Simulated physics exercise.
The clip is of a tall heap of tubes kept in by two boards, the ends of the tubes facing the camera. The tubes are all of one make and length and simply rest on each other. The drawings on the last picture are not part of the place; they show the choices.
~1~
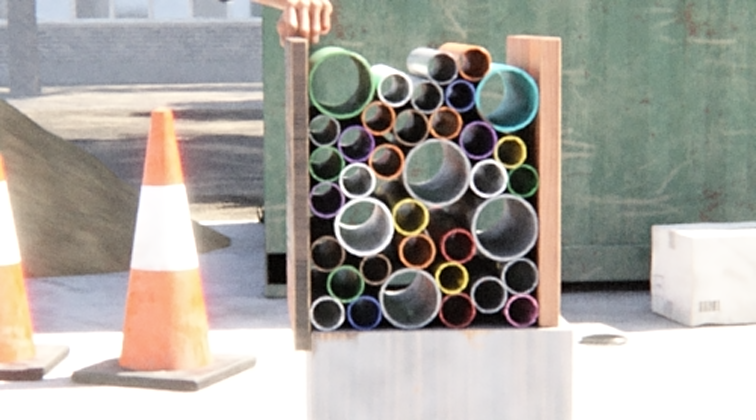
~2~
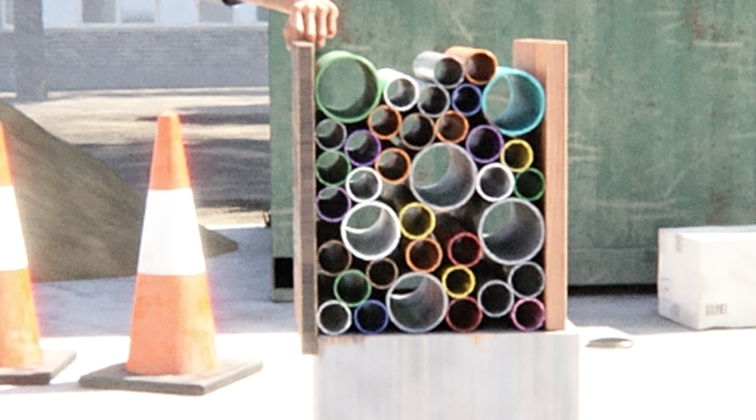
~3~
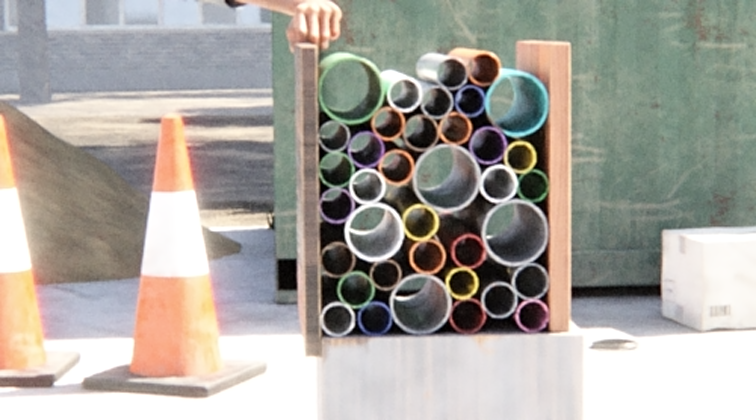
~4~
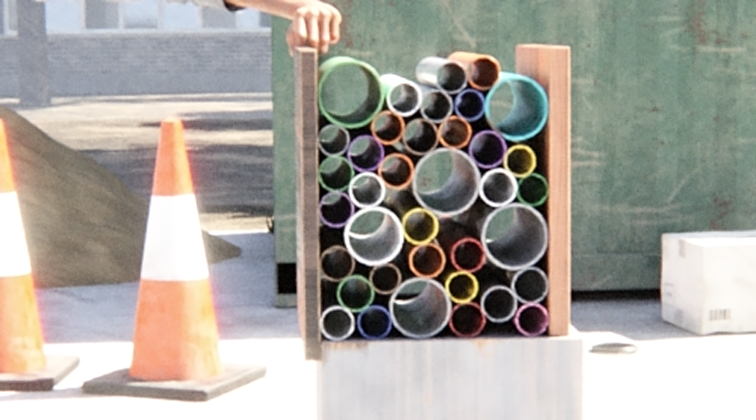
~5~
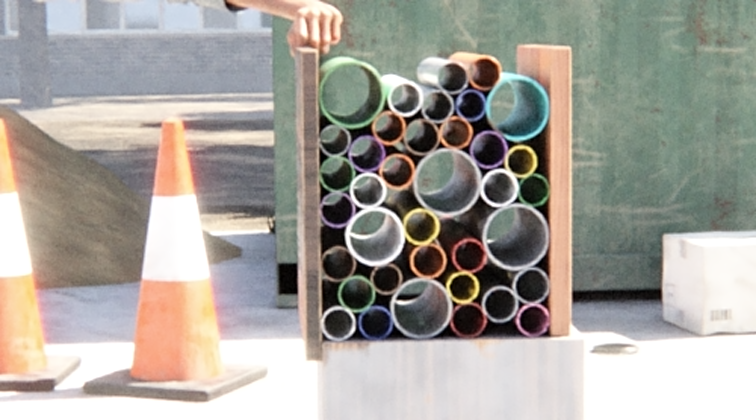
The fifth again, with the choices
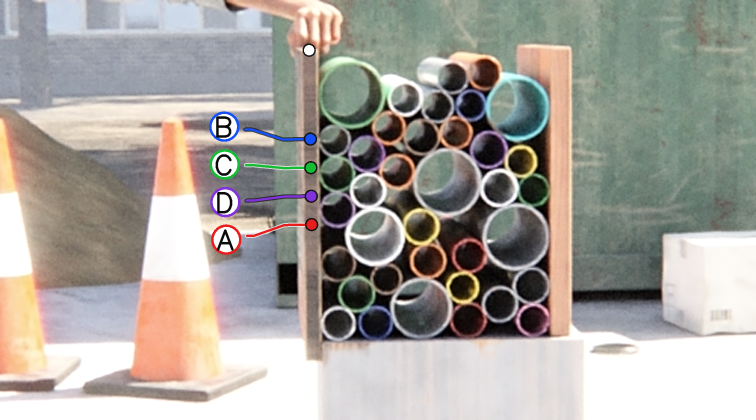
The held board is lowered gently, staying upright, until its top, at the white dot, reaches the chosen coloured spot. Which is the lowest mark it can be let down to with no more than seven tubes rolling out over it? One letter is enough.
Stop at A.
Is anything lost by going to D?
Yes.
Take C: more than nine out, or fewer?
Fewer than nine.
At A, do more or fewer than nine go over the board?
Fewer than nine.
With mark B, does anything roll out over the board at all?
At B: No.
On the marked copy, A at (312, 225); B at (311, 139); C at (311, 168); D at (312, 196); the white dot at (309, 50).
With A. Early on, top of the board (319, 128).
Further on, top of the board (320, 214).
At the end, top of the board (320, 224), five out over the board.
As for the rest, B none out over the board; C one out over the board; D two out over the board.
